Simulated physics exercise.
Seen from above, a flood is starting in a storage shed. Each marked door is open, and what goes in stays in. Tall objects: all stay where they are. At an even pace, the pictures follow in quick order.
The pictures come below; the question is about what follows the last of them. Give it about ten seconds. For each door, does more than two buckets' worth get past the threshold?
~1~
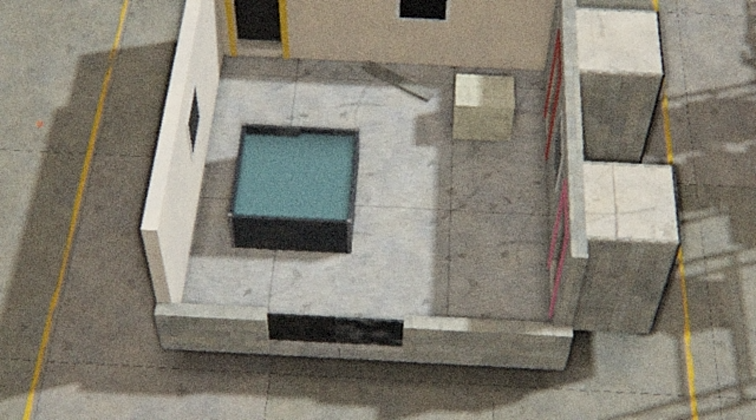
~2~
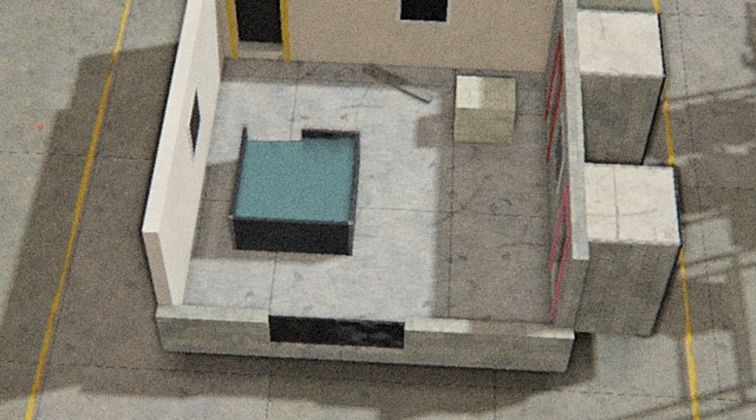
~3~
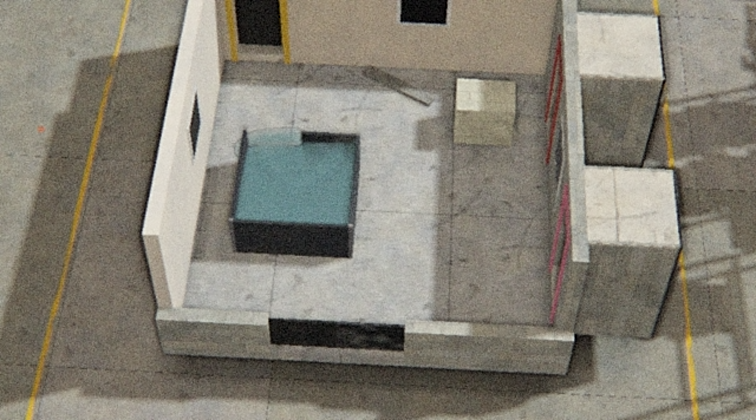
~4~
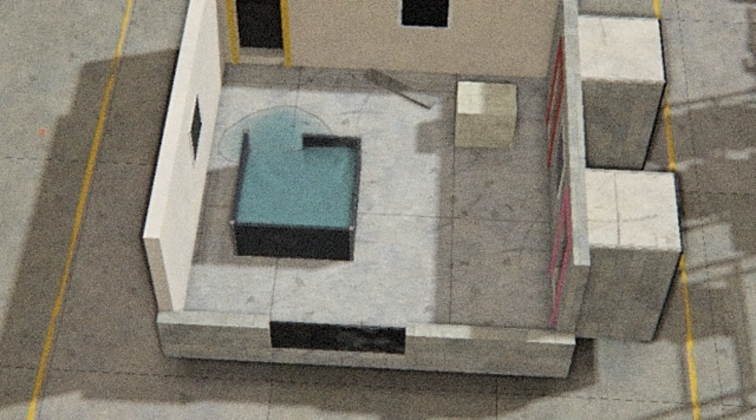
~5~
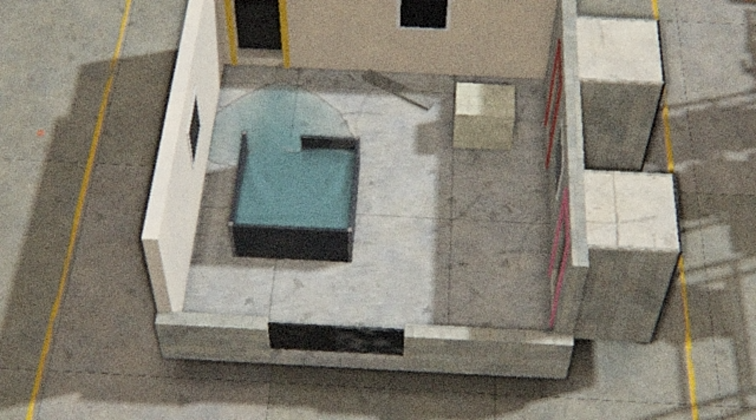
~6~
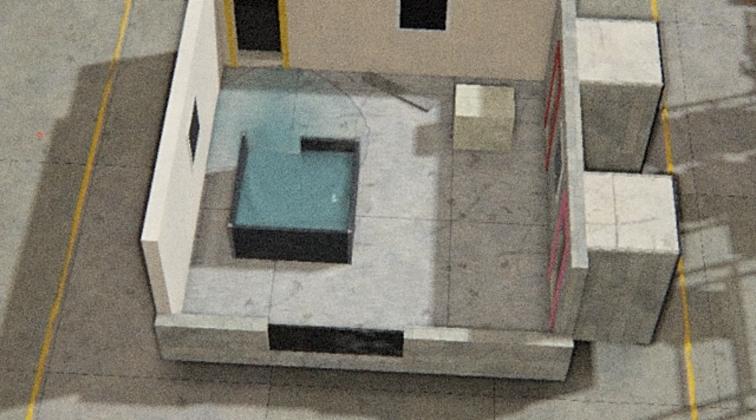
The pink door will get two buckets at most; the yellow door will get more than two buckets; the red door will get two buckets at most.
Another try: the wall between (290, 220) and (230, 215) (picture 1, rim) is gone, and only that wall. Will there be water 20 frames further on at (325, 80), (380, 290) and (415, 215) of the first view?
In that order: Free of water, awash, covered.
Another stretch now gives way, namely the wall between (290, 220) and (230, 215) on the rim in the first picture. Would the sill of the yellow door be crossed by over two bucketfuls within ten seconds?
I reckon yellow door sits short of it.
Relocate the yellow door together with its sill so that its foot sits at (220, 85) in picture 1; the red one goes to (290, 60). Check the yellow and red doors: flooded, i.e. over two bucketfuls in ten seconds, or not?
I'd expect the yellow door crosses the line, and the red door crosses the line too.
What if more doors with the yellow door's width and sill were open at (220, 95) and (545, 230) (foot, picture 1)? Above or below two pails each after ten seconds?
Taking them in the order asked, one ends up above, the other ends up below.
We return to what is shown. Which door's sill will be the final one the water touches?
Going by the pictures, I'd say the pink-painted one.
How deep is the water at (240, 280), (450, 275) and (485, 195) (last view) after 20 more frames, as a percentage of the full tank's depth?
0, 0 and 0 per cent, roughly.
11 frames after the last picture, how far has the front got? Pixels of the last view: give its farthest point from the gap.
Farthest reach: About (504, 81).
A moment on, water covers 20 % of the floor; the pink door not reached, the yellow door over two buckets in, the red door not reached.
Next, water covers 25 % of the floor; the pink door not reached, the yellow door far over two buckets in, the red door not reached.
Then, water covers 45 % of the floor; the pink door not reached, the yellow door far over two buckets in, the red door wet at the sill, nothing in.
Later, water covers 85 % of the floor; the pink door wet at the sill, nothing in, the yellow door far over two buckets in, the red door wet at the sill, nothing in.
In the end, water covers 95 % of the floor; the pink door wet at the sill, nothing in, the yellow door far over two buckets in, the red door wet at the sill, nothing in.
